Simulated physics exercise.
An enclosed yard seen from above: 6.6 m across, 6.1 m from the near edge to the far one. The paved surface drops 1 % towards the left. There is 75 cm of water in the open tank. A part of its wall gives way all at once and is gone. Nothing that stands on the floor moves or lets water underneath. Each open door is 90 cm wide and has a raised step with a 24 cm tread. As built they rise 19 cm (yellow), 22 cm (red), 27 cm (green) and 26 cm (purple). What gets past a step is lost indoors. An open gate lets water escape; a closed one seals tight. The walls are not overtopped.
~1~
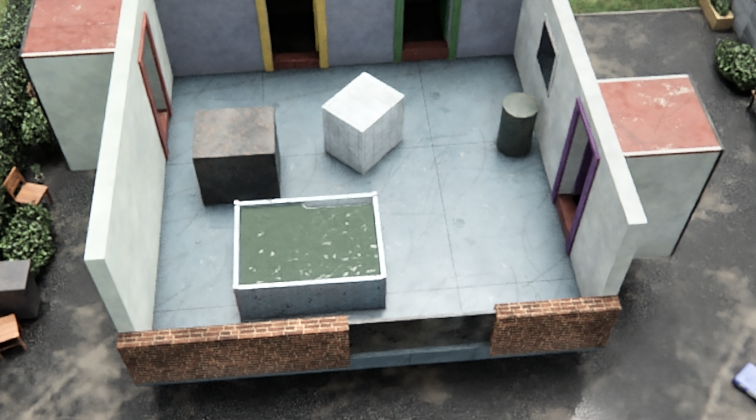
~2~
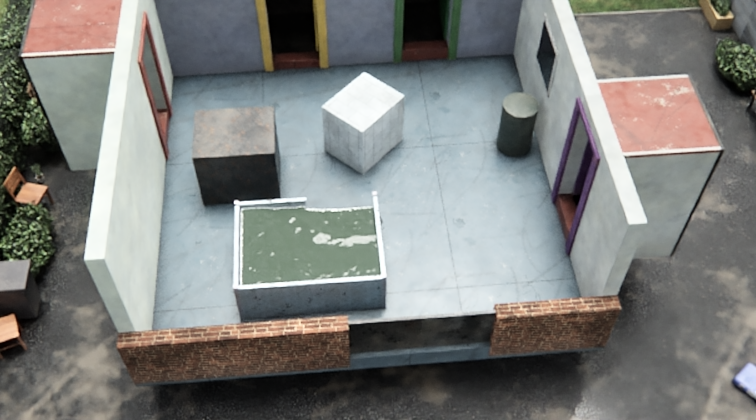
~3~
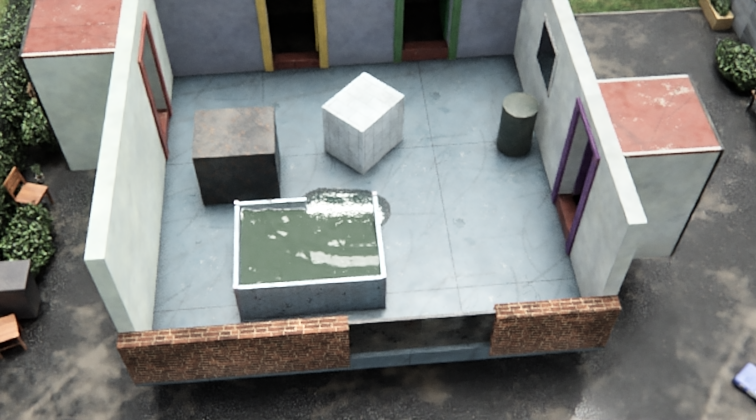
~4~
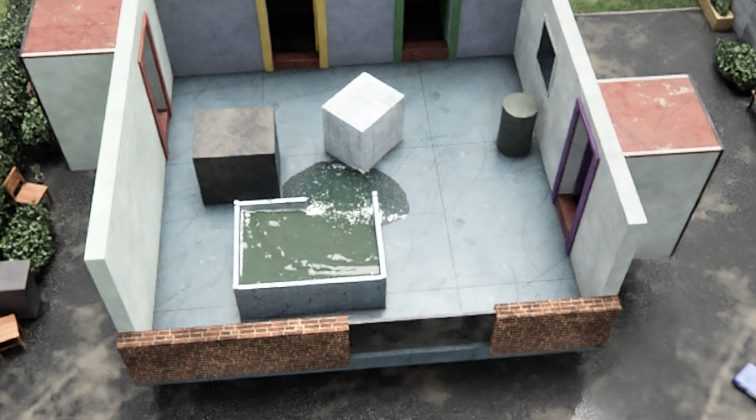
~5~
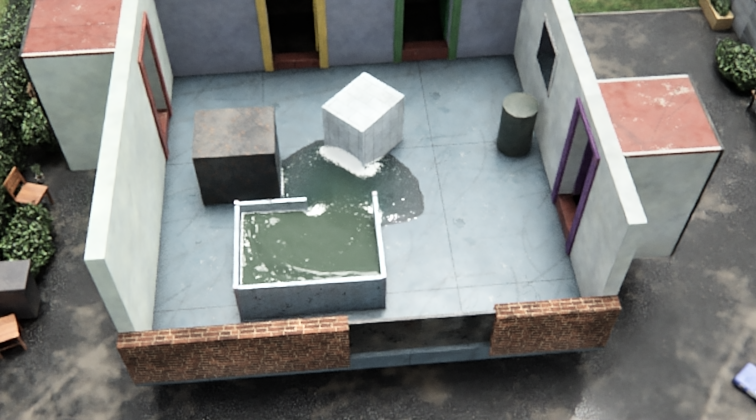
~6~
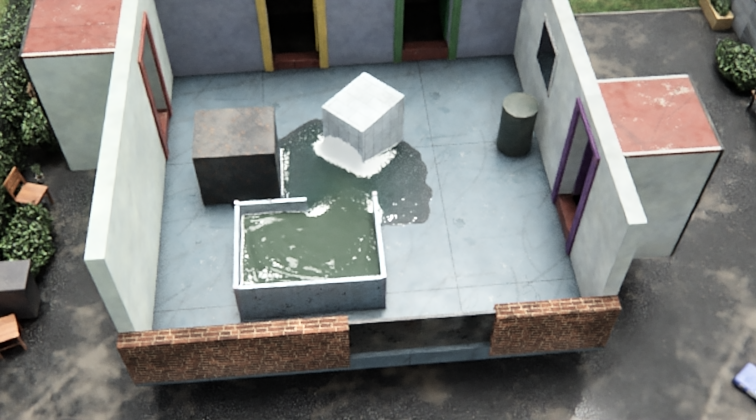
Green water sits still in an open tank in a walled yard, then pours through a gap that opens in the tank's far side, spreading across the paving between a dark block and a pale one and washing around the pale block's base.
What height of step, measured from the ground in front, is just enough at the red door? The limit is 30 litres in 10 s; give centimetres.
About 6.5 cm.
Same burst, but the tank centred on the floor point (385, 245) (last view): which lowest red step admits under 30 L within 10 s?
About 13.0 cm.
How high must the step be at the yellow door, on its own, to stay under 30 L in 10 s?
Roughly 16 cm at yellow.
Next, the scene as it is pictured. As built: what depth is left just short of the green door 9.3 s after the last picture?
Some 4.5 cm.
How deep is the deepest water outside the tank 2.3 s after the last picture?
Up to some 29 cm.
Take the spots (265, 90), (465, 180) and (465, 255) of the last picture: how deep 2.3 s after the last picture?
About 7, 3 and 0 cm.
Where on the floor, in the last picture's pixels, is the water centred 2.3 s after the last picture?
Near (332, 179).
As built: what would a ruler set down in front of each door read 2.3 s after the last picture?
In cm: Yellow 20, red 13, green 7, purple 1.
Then, 0.7 s after the last picture water covers 25 % of the floor, deepest (46 cm) near (353, 177); it has not reached the red door.
Then, 2.3 s after the last picture water covers 50 % of the floor, deepest (29 cm) near (510, 59); 13 cm at the red door, 0 litres in over its 22 cm step.
Then, 9.3 s after the last picture water covers 95 % of the floor, deepest (14 cm) near (182, 88); 8 cm at the red door, 0 litres in over its 22 cm step.
At the red door as built, the water peaked near 13 cm, 2.3 s after the last picture.
With a step of 5.5 cm, 41 litres would have come in within the 10 s; with 7.5 cm, 17 litres. So under 30 litres takes about 6.5 cm.
